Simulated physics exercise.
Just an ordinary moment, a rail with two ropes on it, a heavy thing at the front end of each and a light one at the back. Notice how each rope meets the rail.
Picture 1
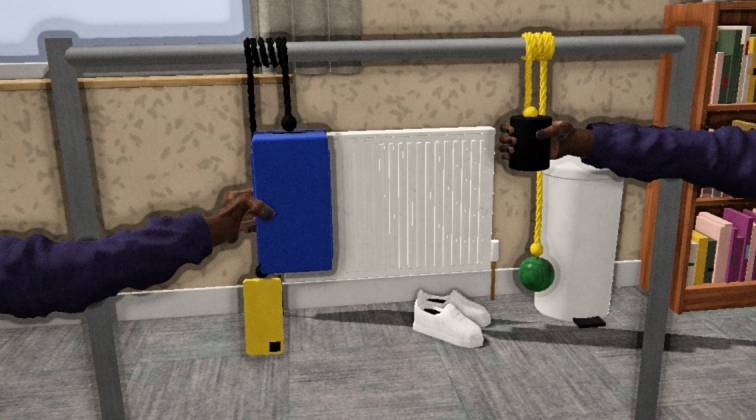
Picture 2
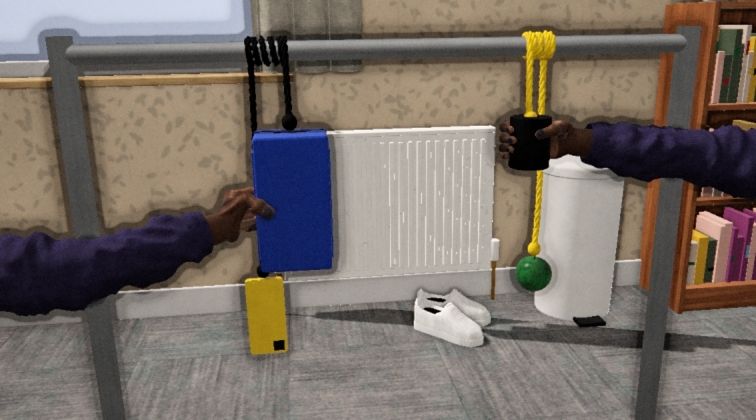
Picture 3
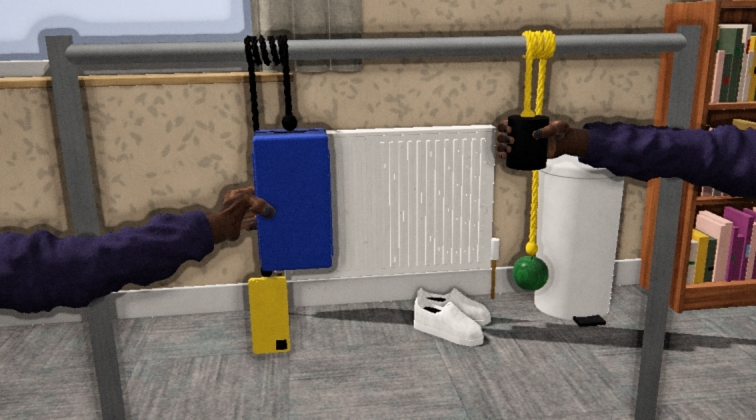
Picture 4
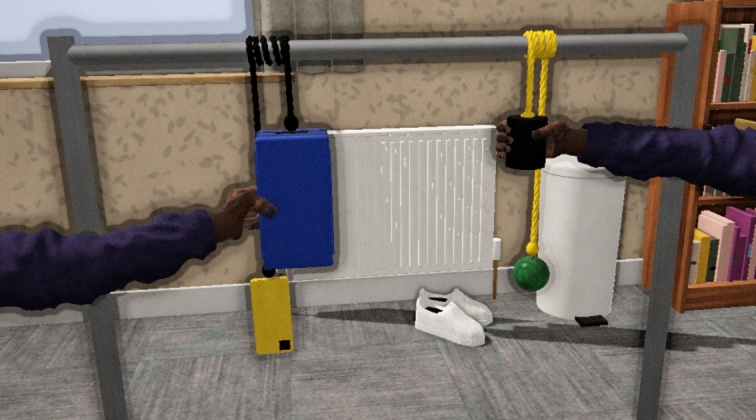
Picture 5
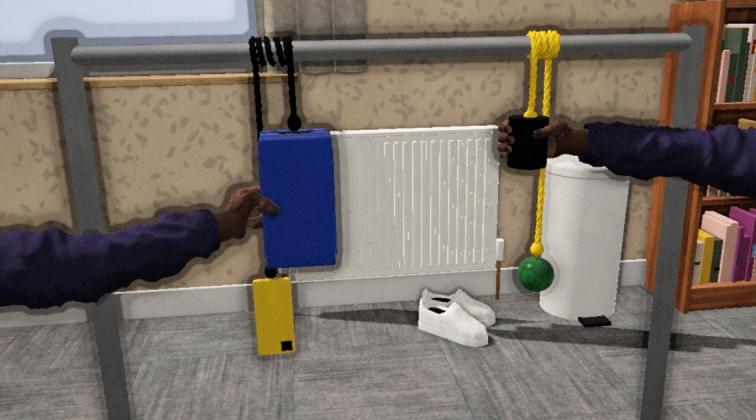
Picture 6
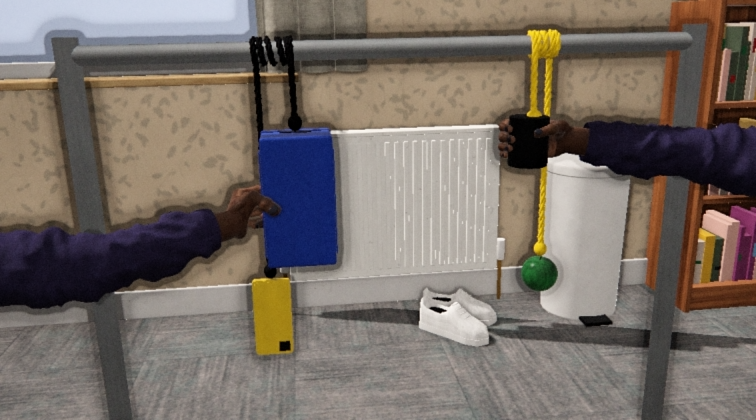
A green ball on the yellow rope sways slightly left and back while two hands hold a blue case and a black object almost still, beside a hanging yellow phone, with both ropes wound several times round a grey rail.
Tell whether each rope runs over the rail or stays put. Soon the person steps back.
In the end the blue case is held, the weight is held.
Then, 0.28 s after the last picture, blue case hanging near (298, 188); weight hanging near (530, 146).
Then, 0.60 s after the last picture, blue case hanging near (296, 189); weight hanging near (533, 145).
Then, 1.10 s after the last picture, blue case hanging near (296, 186); weight hanging near (532, 145).
At rest, blue case hanging near (296, 186); weight hanging near (534, 145). The blue case is held and the weight keeps its height.
